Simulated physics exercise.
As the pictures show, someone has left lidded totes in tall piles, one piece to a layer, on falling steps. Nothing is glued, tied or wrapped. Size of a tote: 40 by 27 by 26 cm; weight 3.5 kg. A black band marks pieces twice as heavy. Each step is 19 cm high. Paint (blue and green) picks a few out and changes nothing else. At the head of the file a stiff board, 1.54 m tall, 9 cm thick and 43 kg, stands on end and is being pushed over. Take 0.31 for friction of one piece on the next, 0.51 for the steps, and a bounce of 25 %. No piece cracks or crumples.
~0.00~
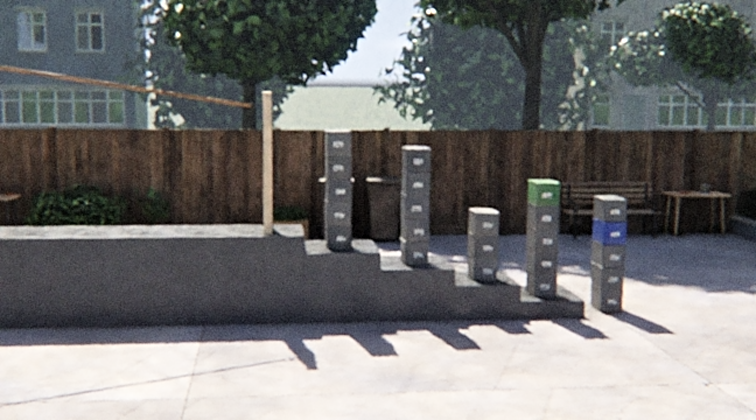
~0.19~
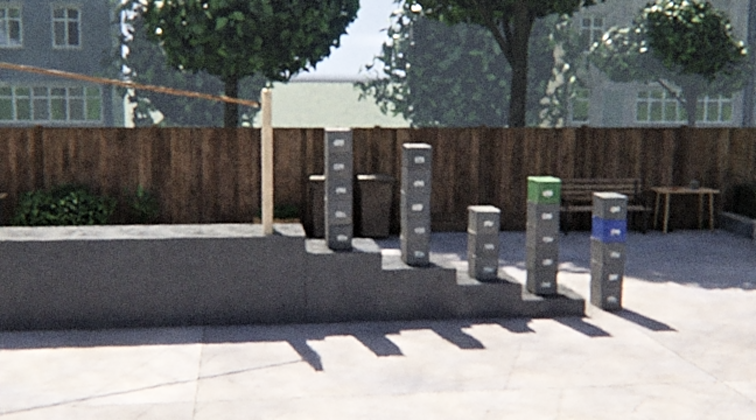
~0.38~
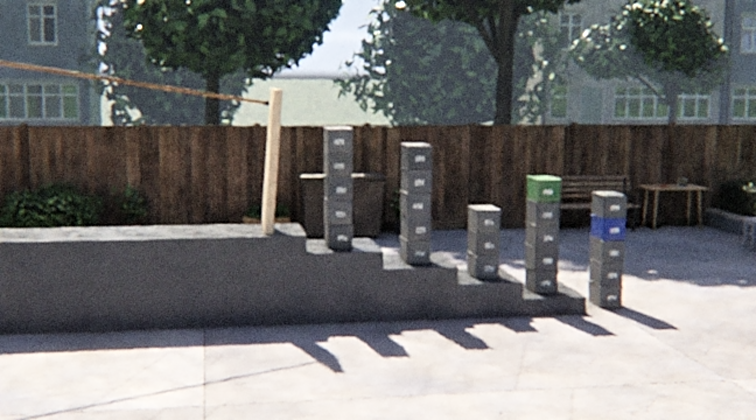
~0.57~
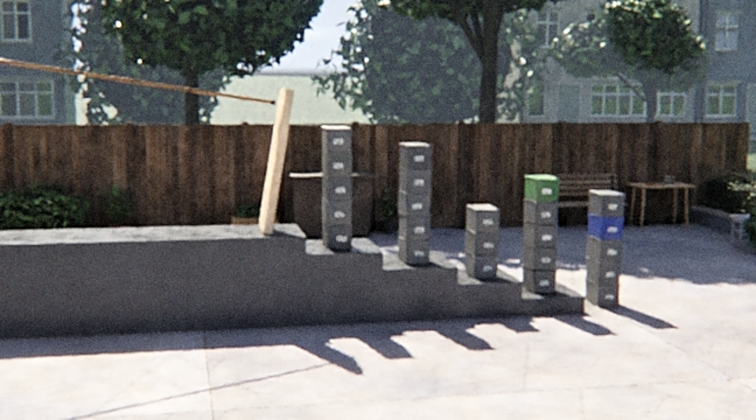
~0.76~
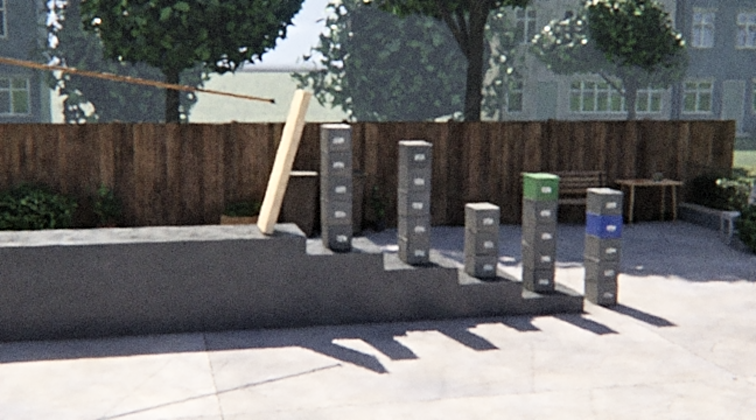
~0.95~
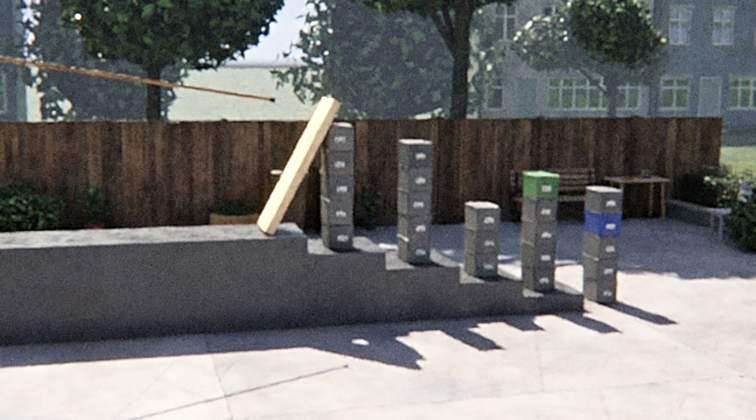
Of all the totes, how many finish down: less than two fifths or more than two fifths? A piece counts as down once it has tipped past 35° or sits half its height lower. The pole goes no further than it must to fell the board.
The part is over two fifths.
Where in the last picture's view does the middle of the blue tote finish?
Around (730, 285).
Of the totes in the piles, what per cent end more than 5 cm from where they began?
95 per cent.
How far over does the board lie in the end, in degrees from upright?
Some 70° from upright.
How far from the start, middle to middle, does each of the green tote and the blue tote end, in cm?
About: Green 130, blue 180.
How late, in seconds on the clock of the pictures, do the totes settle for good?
Near 4.5 s.
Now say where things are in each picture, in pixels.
In the first picture (each place is the centre of the face we see best; the camera moves round a little), pole end (252, 106) 9 cm short, board 0° from upright; blue tote (615, 234); green tote (549, 195); the others all in place.
In the second picture, pole end (259, 104) 5 mm short, board 0° from upright; blue tote (615, 232).
In the third picture, pole end (267, 103) 8 cm in, board 4° from upright; blue tote (615, 230); the others all in place.
In the fourth picture, pole end (273, 103) 16 cm in, board 9° from upright; blue tote (613, 229); the others all in place.
In the fifth picture, pole end (272, 101) 17 cm in, stopped, board 16° from upright; blue tote (611, 227); the others all in place.
In the sixth picture, pole end (273, 100) 17 cm in, stopped, board 28° from upright; blue tote (611, 226); green tote (548, 188); the others all in place.
By 1.48 s, board 67° from upright; 3 of the 23 totes down.
By 2.40 s, board 65° from upright; 8 of the 23 totes down; green tote on its side.
By 3.32 s, board 69° from upright; 20 of the 23 totes down; green tote upside down; blue tote tilted 50°, 39 cm lower.
When it is over (4.7 s), board 69° from upright; 20 of the 23 totes down; green tote upside down; blue tote on its side. That is 87 per cent. In pixels of the last frame, middles, green tote near (589, 289), blue tote near (730, 285).
